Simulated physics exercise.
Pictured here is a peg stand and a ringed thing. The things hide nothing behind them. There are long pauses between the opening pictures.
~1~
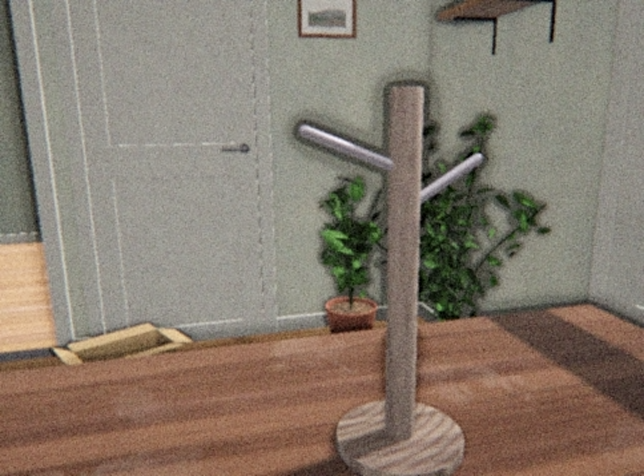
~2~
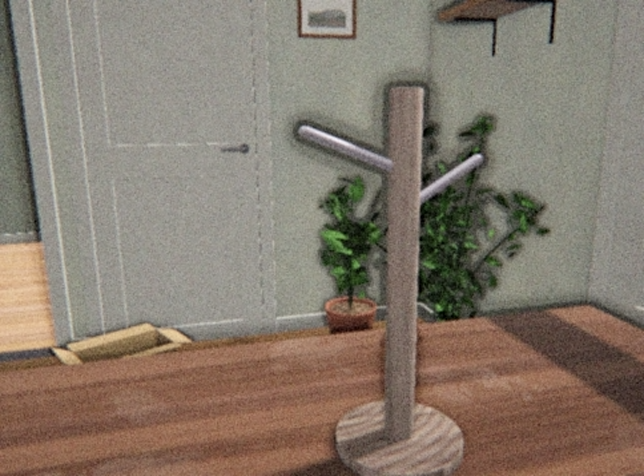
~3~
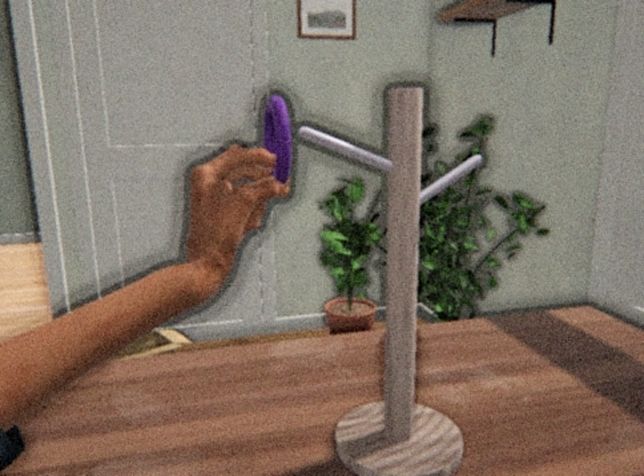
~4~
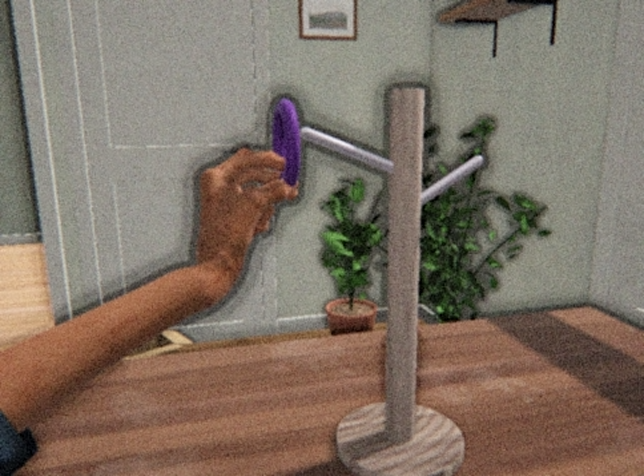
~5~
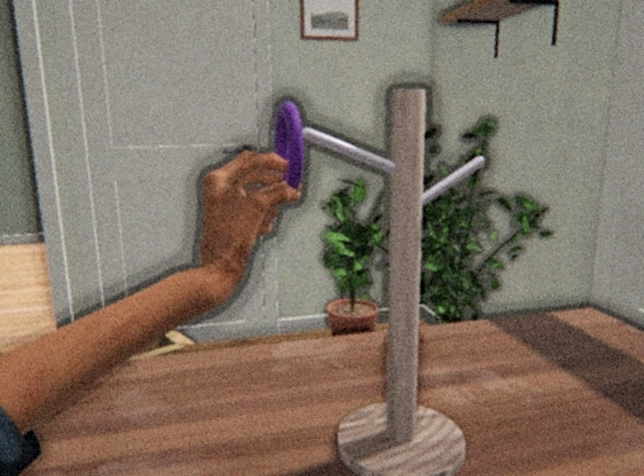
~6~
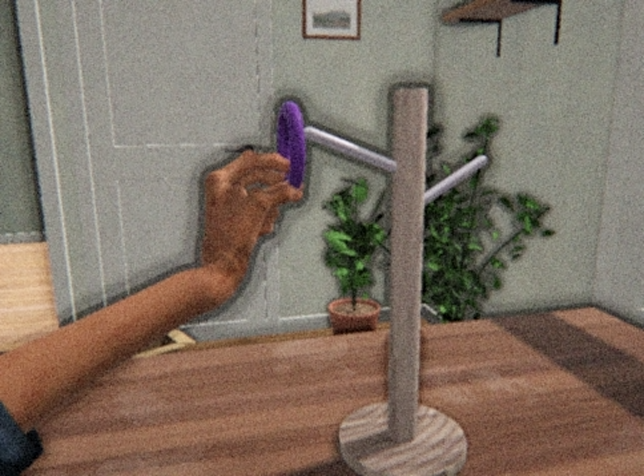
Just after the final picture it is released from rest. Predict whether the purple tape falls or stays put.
Prediction: The purple tape falls.
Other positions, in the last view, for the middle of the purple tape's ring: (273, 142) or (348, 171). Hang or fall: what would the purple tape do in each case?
In order: Tumbles; stays put.
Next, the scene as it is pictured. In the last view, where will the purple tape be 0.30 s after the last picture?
Its middle will be near (297, 428).
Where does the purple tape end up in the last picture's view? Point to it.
It comes to rest at about (297, 428) in the last picture.
Then, 0.18 s on from there, purple tape on its way down near (292, 237).
Then, 0.30 s on from there, purple tape on its way down near (296, 428).
In the end, the purple tape slips down, near (296, 428).
